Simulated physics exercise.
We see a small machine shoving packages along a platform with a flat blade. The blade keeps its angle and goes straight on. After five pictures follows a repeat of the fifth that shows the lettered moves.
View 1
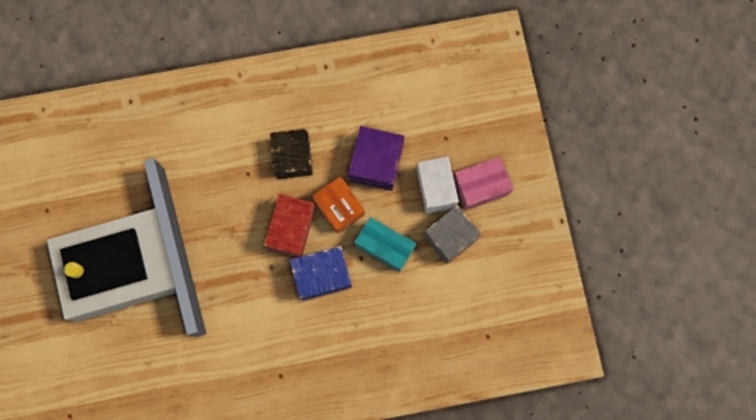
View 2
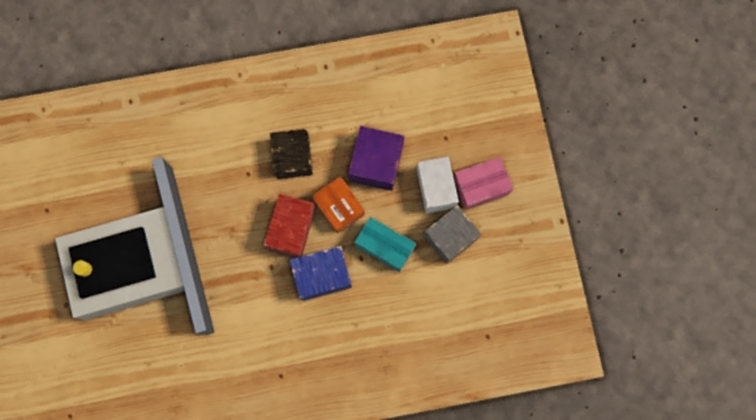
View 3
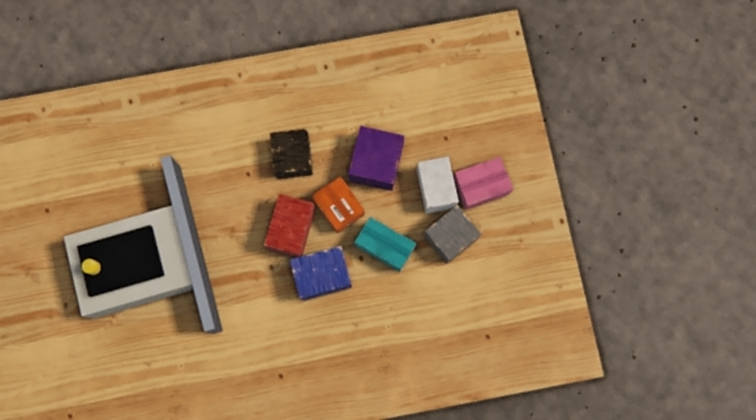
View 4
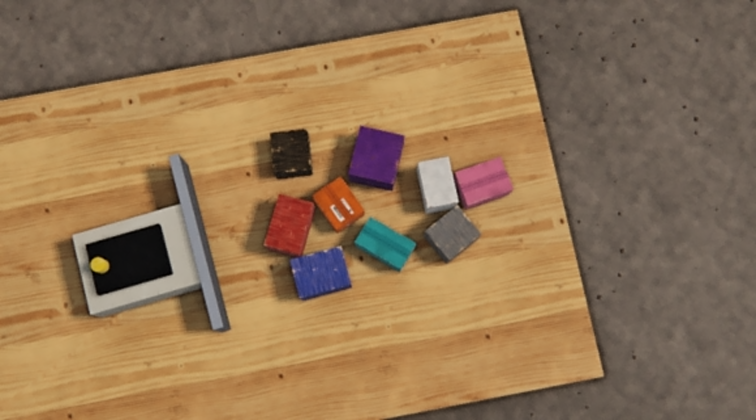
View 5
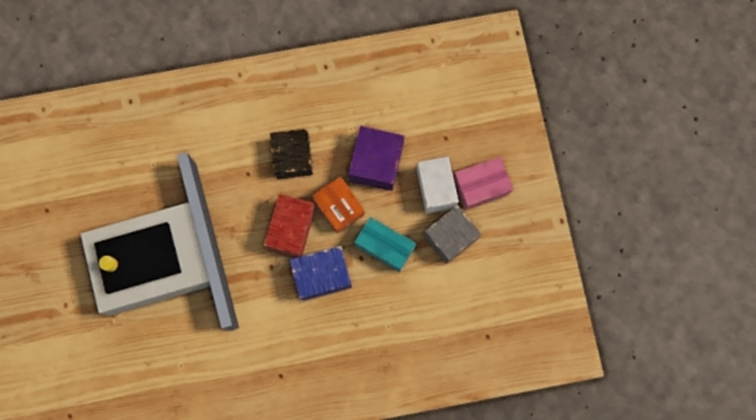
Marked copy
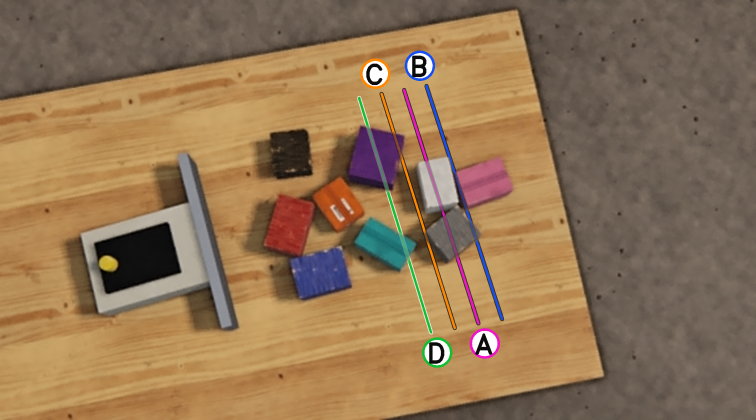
A small bladed machine creeping rightward across a wooden platform toward a cluster of colourful packages, which all stay still.
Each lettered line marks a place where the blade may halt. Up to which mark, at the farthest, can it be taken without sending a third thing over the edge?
B.
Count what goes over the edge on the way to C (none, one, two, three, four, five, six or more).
The count is none.
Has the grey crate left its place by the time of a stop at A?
Yes.
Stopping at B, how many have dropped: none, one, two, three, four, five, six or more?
Two.
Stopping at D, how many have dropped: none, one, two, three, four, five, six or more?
The count is none.
On the marked copy, A at (440, 203); B at (463, 199); C at (417, 207); D at (394, 212).
Taking B. A third of the way, robot (239, 238); black crate (304, 150); purple crate (388, 153).
Two thirds of the way, robot (333, 221); pink box (520, 176); grey crate (511, 233).
When it is over, robot (404, 208); pink box over the edge; grey crate over the edge; two fallen.
As for the rest, A is within the limit but short; C is within the limit but short; D is within the limit but short.
